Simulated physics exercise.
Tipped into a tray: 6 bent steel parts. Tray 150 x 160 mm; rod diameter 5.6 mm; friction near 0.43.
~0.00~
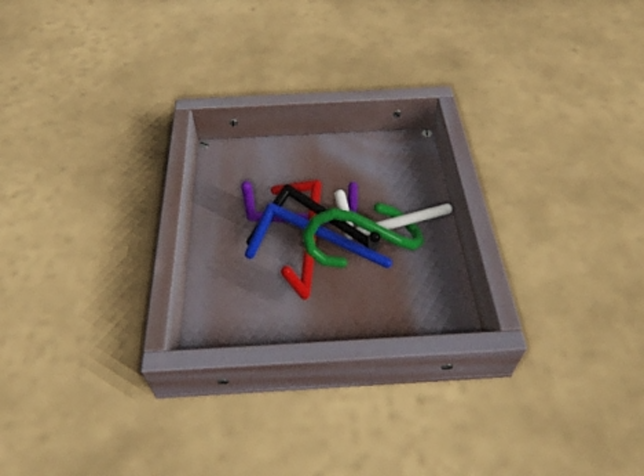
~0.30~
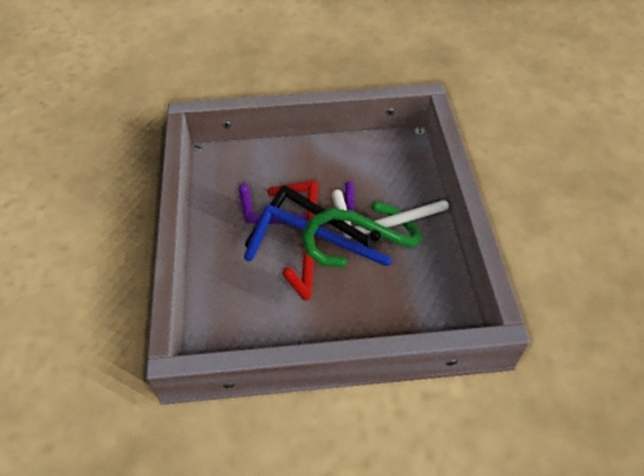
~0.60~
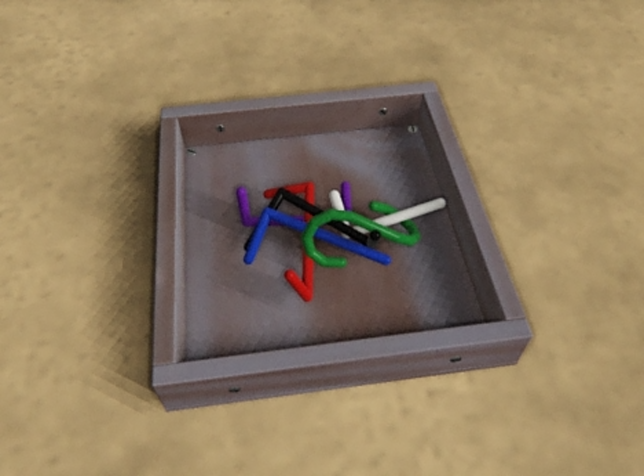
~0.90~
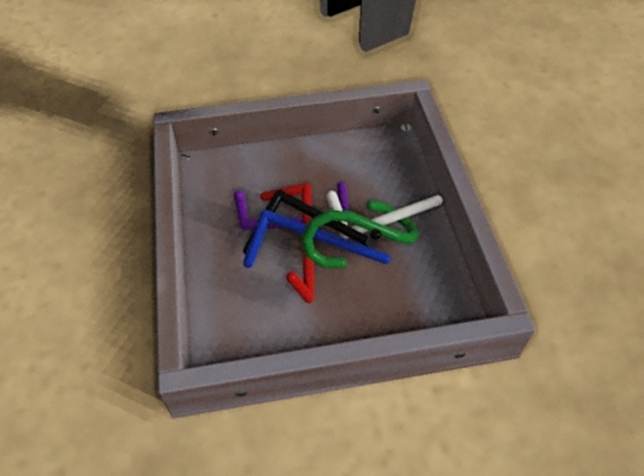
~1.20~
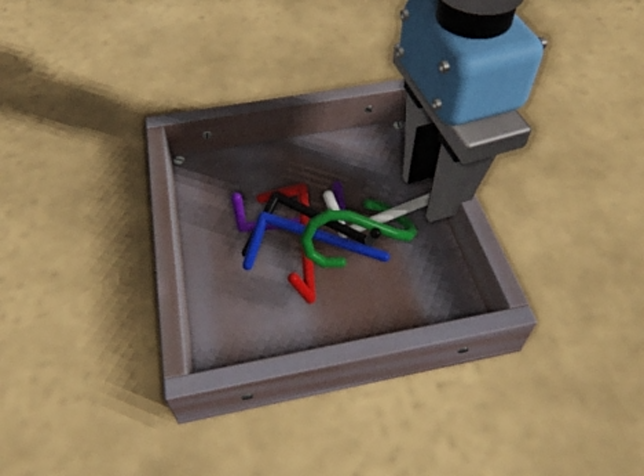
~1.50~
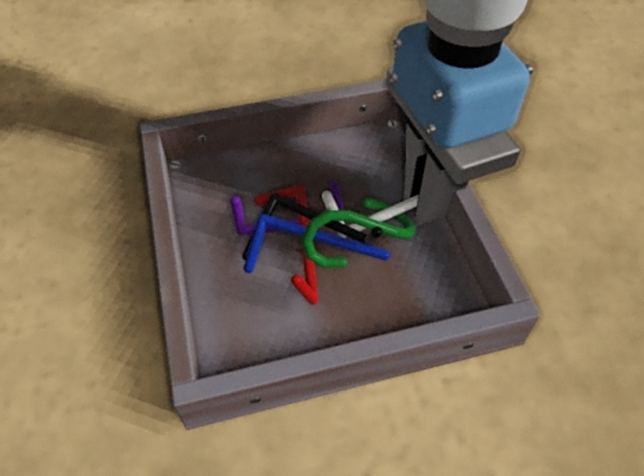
A robotic gripper lowers into a tray of bent colored rods and grips the white one.
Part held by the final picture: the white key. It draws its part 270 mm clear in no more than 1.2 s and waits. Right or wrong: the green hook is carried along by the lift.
Wrong.
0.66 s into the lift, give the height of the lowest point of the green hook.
About 0 mm up.
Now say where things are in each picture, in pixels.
Fingers out of view, 228 mm above the grip; green hook from (342, 263) to (379, 208), passing over red crank, over blue key, over black crank; white key from (340, 195) to (447, 209), passing over green hook, in the first picture.
Fingers out of view, 228 mm above the grip; red crank from (288, 273) to (272, 192), passing under green hook; green hook from (342, 262) to (376, 207), passing over red crank, over blue key, over black crank, in the second picture.
Fingers out of view, 213 mm above the grip; blue key from (248, 260) to (386, 260), passing over black crank, under green hook; purple crank from (241, 192) to (345, 186), in the third picture.
Fingers out of view, 114 mm above the grip; black crank from (248, 251) to (376, 235), passing under blue key, under green hook; white key from (332, 196) to (437, 201), passing over green hook, in the fourth picture.
Fingers (437, 180) 14 mm above the grip, in the fifth picture.
Fingers (431, 195) closed on the white key; green hook from (342, 262) to (367, 203); white key from (327, 196) to (431, 194), in the sixth picture.
After 1.86 s, lowest point more than 20 mm over the tray floor, white key 58 mm.
After 2.16 s, lowest point more than 20 mm over the tray floor, white key 159 mm.
After 2.70 s, lowest point more than 20 mm over the tray floor, white key 273 mm.
At rest, hanging white key 273 mm; the other 5 are down.
